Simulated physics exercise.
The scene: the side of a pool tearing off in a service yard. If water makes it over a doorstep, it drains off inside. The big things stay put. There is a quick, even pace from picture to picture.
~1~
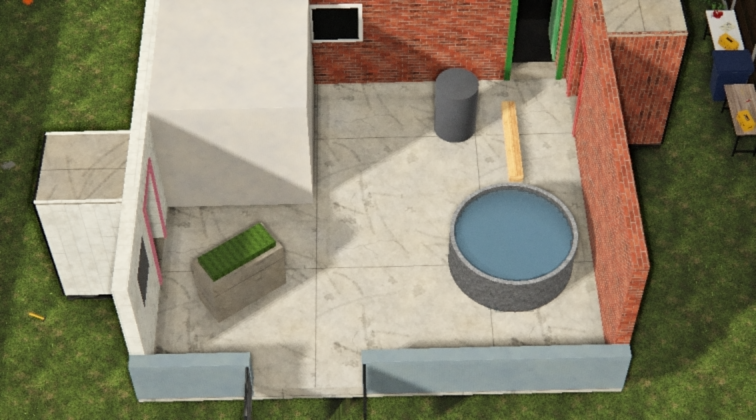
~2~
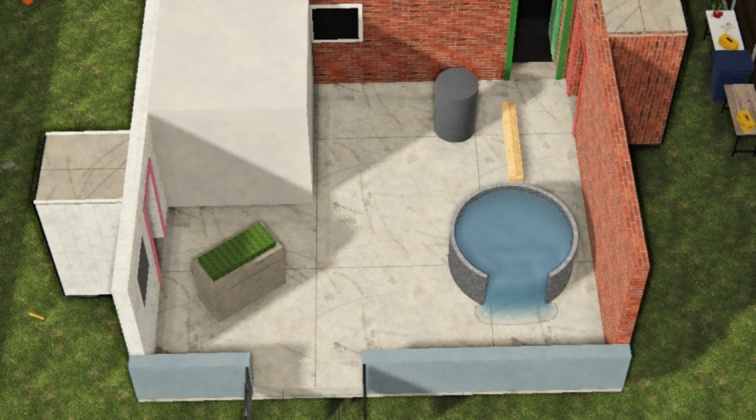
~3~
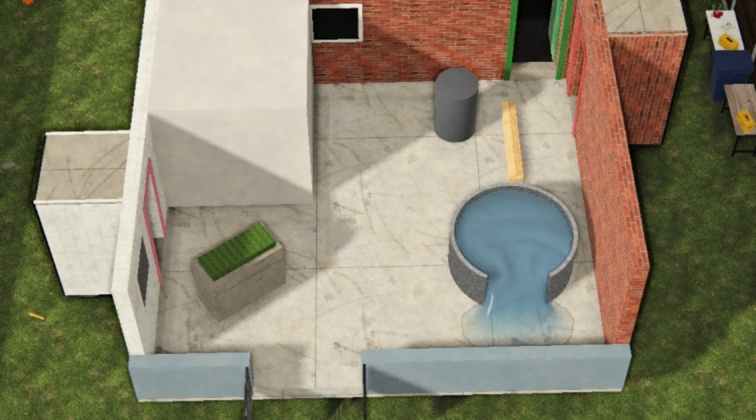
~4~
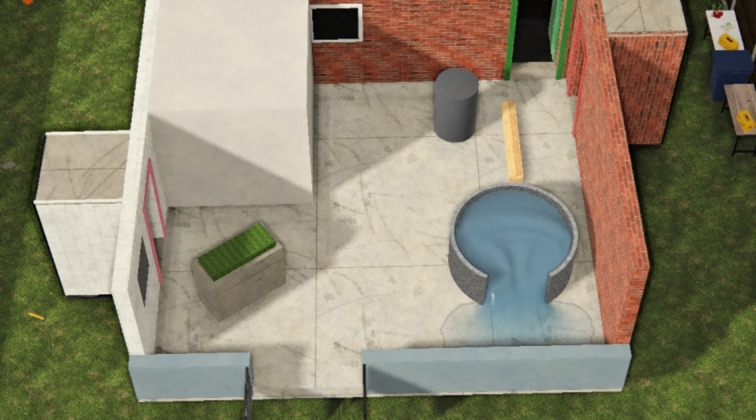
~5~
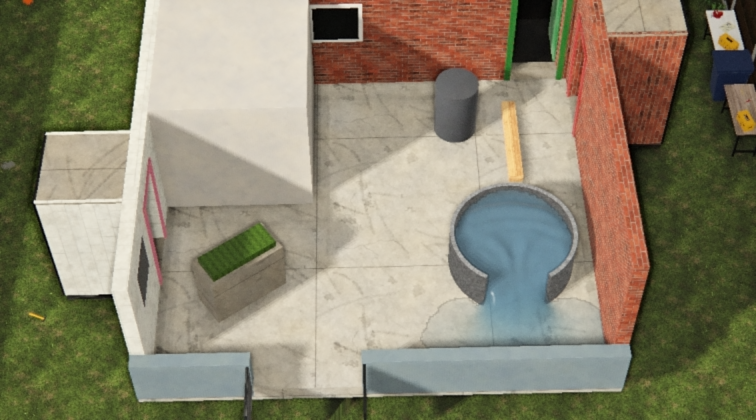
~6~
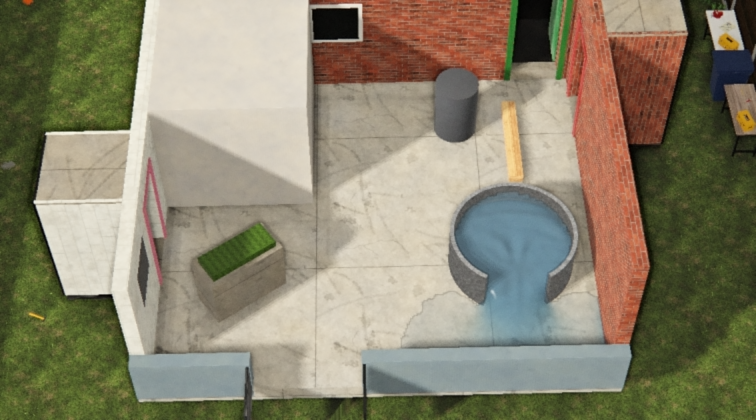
Water in a round grey pool lies still, then pours through a gap torn in its near side and spreads over the paving toward the low pale-blue wall, widening mostly leftward, while the camera stays still. The walled service yard is seen from high above, with grass around it. A dark grey cylinder and wooden plank lie behind the pool, a green-topped planter left, brick walls behind and right.
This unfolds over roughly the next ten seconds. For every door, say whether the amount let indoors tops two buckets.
The green door stays at two buckets or less; the pink door tops two buckets; the red door tops two buckets.
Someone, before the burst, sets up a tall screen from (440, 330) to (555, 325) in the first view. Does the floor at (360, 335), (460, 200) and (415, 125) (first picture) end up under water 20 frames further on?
The first is inundated, the second still bare and the third still bare.
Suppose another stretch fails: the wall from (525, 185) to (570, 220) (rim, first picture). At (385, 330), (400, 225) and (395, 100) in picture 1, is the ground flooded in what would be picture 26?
In turn: Clear, no water, wet.
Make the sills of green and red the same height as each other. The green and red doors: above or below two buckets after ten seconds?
Result - the green door tops the threshold, and the red door remains within bounds.
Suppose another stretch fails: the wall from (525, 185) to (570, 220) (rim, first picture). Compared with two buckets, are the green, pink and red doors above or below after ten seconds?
Taking them in turn, the green door tops the limit, the pink door falls short and the red door tops the limit.
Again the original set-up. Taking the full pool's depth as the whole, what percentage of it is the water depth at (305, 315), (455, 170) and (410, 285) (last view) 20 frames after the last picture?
Approx. values, in order: 4 %, 0 %, 2 %.
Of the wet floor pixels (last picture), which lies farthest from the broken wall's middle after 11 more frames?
Best guess: Near (207, 377).
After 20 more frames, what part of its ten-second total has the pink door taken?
Close to 0 %.
A moment on, water covers 15 % of the floor; the green door not reached, the pink door not reached, the red door not reached.
Next, water covers 30 % of the floor; the green door not reached, the pink door not reached, the red door not reached.
Then, water covers 55 % of the floor; the green door wet at the sill, nothing in, the pink door wet at the sill, nothing in, the red door wet at the sill, nothing in.
Later, water covers 75 % of the floor; the green door wet at the sill, nothing in, the pink door wet at the sill, nothing in, the red door under two buckets in.
In the end, water covers 90 % of the floor; the green door wet at the sill, nothing in, the pink door over two buckets in, the red door over two buckets in.
